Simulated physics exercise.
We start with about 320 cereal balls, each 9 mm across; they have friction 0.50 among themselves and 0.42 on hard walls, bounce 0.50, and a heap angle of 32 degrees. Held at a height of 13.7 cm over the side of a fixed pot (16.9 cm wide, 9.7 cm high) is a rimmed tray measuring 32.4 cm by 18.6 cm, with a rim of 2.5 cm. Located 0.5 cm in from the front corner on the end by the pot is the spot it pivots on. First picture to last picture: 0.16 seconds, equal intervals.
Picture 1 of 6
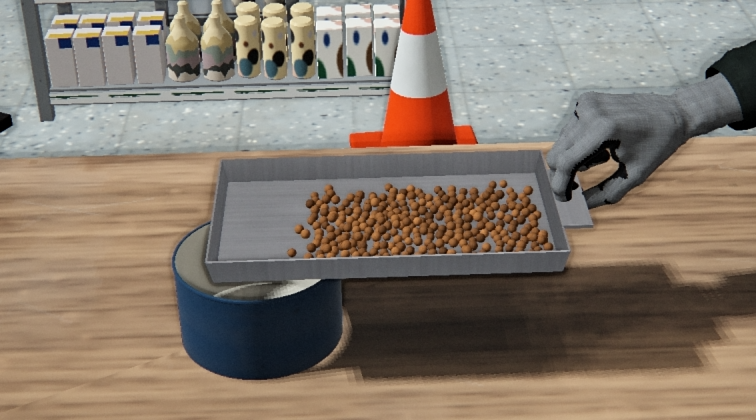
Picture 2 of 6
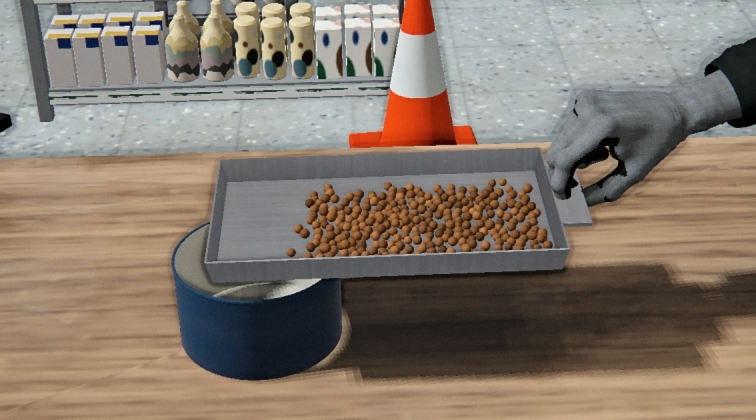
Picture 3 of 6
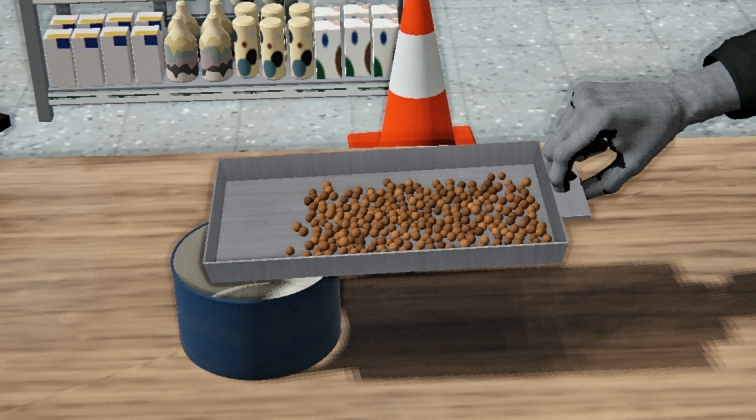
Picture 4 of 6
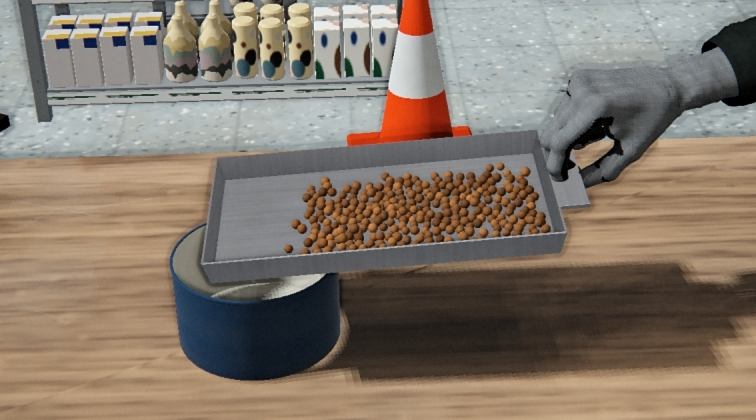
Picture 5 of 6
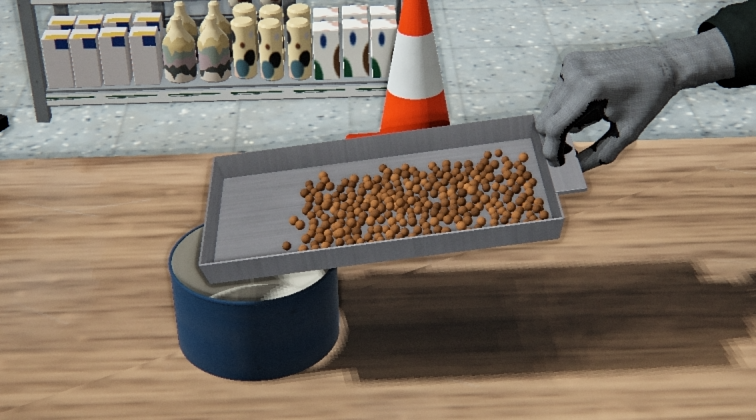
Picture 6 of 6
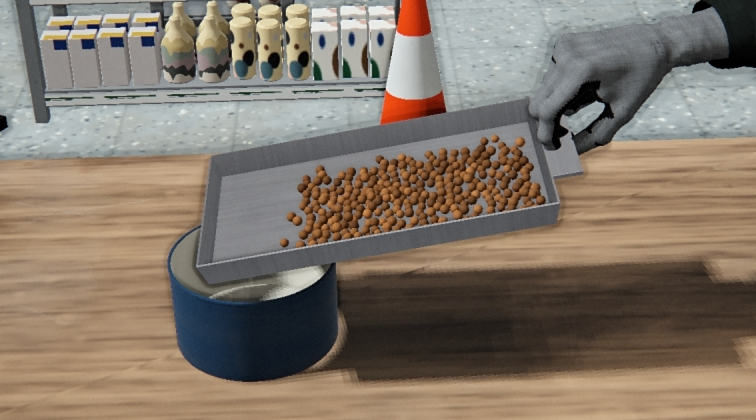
At first, a gray hand holds a shallow gray tray of small brown balls nearly level, its left end over a blue round pot on a wooden table. Then the hand gradually raises the right end, slanting the tray down toward the left, while the balls keep their places in it.
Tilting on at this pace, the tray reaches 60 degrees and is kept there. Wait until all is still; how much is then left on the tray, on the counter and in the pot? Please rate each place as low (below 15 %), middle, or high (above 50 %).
Left on the tray: High, counter: Middle, pot: Low.
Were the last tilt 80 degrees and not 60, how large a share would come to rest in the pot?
In that case some 0 per cent.
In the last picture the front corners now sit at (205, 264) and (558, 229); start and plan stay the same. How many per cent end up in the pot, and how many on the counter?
Pot 0; counter 5.
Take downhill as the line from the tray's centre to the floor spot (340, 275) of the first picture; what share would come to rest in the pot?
I'd say close to 0 %.
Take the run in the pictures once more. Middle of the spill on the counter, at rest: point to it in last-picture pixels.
(80, 389).
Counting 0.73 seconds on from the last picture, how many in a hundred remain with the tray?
Roughly 65 percent of the load, I'd say.
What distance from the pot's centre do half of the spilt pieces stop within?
Some 22 centimetres.
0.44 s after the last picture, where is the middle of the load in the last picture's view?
Look near (259, 178) in the last picture.
Then, 0.26 s after the last picture, tilt 35 degrees; the tray holds 100 %, the pot 0 %.
Then, 0.44 s after the last picture, tilt 52 degrees; the tray holds 100 %, the pot 0 %.
Then, 0.73 s after the last picture, tilt 60 degrees; the tray holds 65 %, the pot 0 %.
In the end, tray 60 %, counter 40 %, pot 0 %.
